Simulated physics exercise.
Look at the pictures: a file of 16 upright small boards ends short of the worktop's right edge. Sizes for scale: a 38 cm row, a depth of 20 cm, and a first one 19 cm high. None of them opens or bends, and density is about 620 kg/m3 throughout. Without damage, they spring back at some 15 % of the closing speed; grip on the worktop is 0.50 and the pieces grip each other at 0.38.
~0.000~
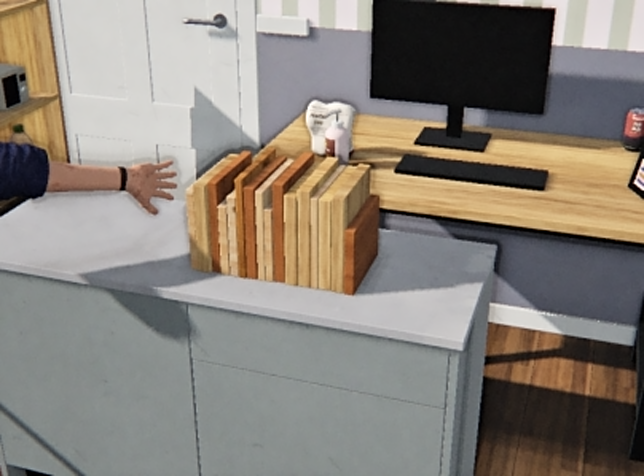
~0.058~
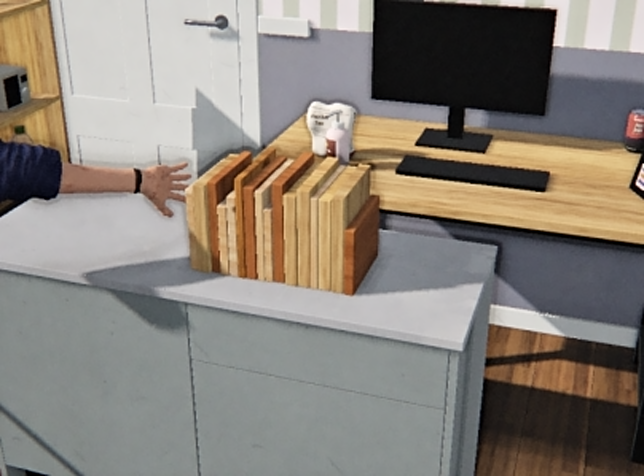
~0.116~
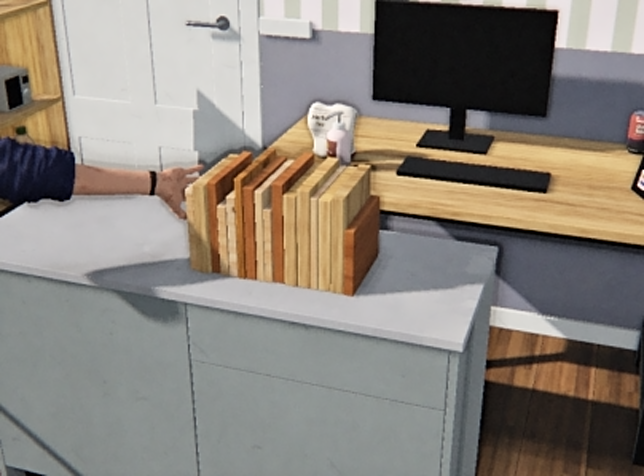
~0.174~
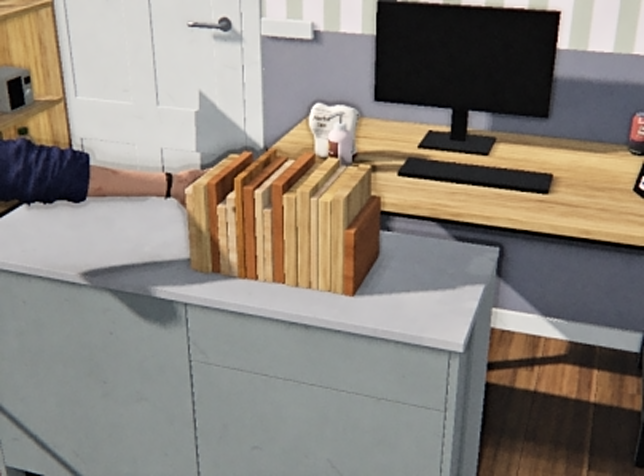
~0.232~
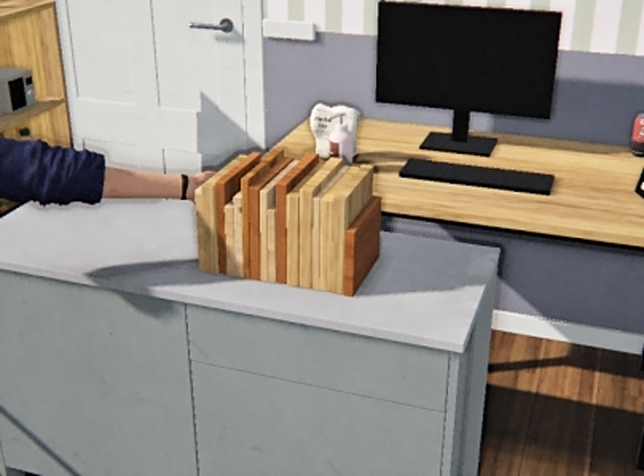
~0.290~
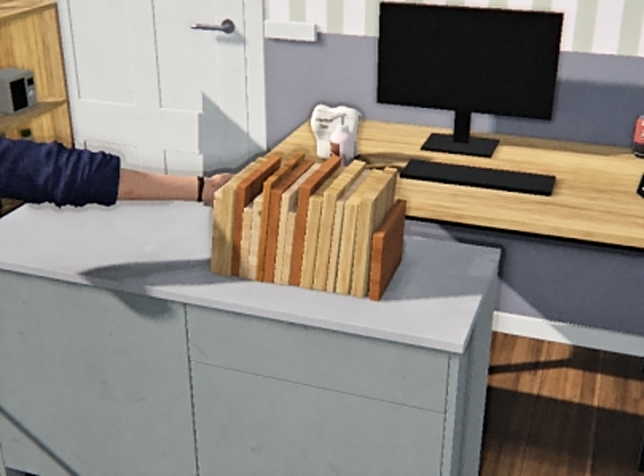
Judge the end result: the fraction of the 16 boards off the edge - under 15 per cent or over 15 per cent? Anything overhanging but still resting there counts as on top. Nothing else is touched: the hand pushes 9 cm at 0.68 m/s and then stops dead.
My judgement: Fewer than 15 in 100.
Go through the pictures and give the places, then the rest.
In the first frame (we follow the side turned to the camera; the camera moves round a little), hand (141, 180) 14 cm from the first; no piece has moved.
In the second frame, hand (156, 182) 10 cm from the first.
In the third frame, hand (171, 185) 57 mm from the first.
In the fourth frame, hand (187, 187) 18 mm from the first.
In the fifth frame, hand 22 mm in; 6 stirred so far.
In the sixth frame, hand 6 cm in; steepest lean 7°, the board at (288, 250); 16 stirred so far.
Around 0.35 s, none of the 16 boards off the edge, 16 disturbed.
Finally (1.1 s), none of the 16 boards off the edge, 16 disturbed. That is 0 per cent.
